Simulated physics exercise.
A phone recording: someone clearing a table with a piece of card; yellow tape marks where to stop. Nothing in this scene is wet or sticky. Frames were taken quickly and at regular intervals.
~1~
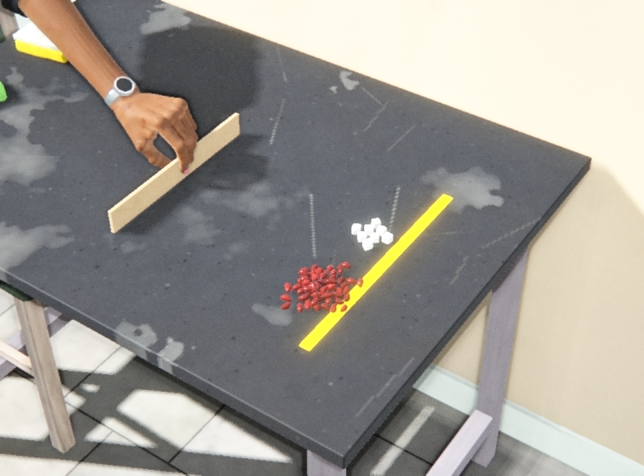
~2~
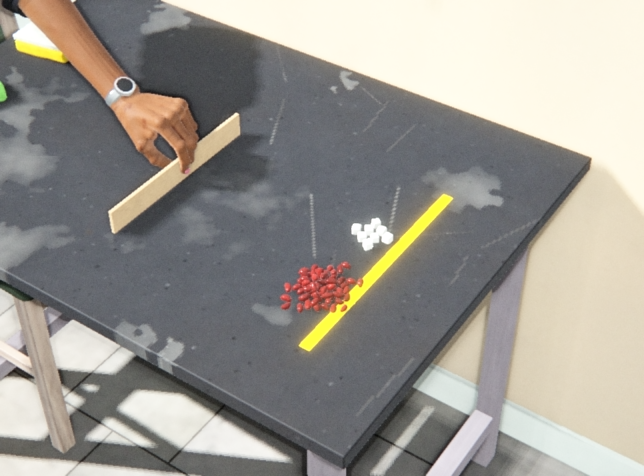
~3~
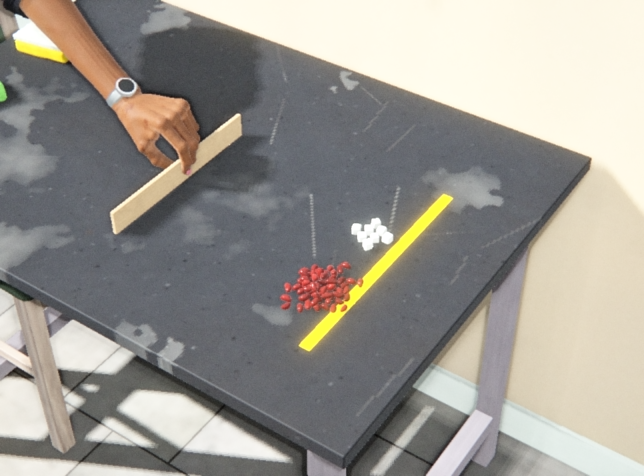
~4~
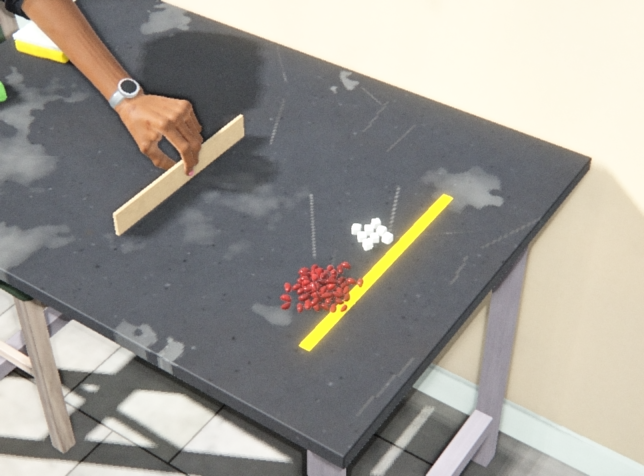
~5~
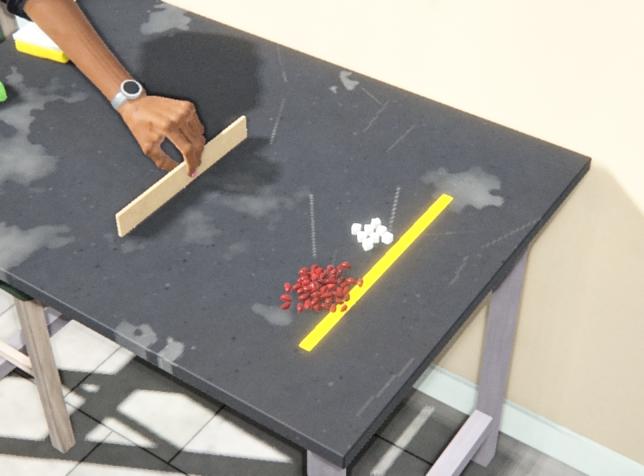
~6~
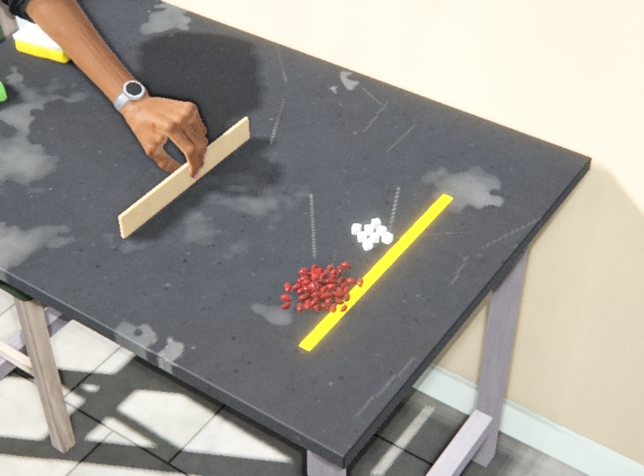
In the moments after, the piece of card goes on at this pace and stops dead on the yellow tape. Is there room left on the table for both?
Here the nearer batch stays on top, and the farther batch stays on top.
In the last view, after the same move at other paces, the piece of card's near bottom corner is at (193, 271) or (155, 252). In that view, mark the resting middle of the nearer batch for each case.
Near (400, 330) in the first try and near (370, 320) in the second.
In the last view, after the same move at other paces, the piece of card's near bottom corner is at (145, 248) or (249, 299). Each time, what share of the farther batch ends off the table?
Around 0 % and around 100 %.
Then, 1.97 s after the last picture, piece of card still moving, near (282, 207); nearer batch all on the table, its front near (344, 308); farther batch all on the table, its front near (387, 238).
Then, 3.97 s after the last picture, piece of card stopped at the yellow tape; nearer batch all on the table, its front near (395, 315); farther batch all on the table, its front near (422, 252).
At rest, piece of card stopped at the yellow tape; nearer batch all on the table, its front near (395, 315); farther batch all on the table, its front near (422, 252).
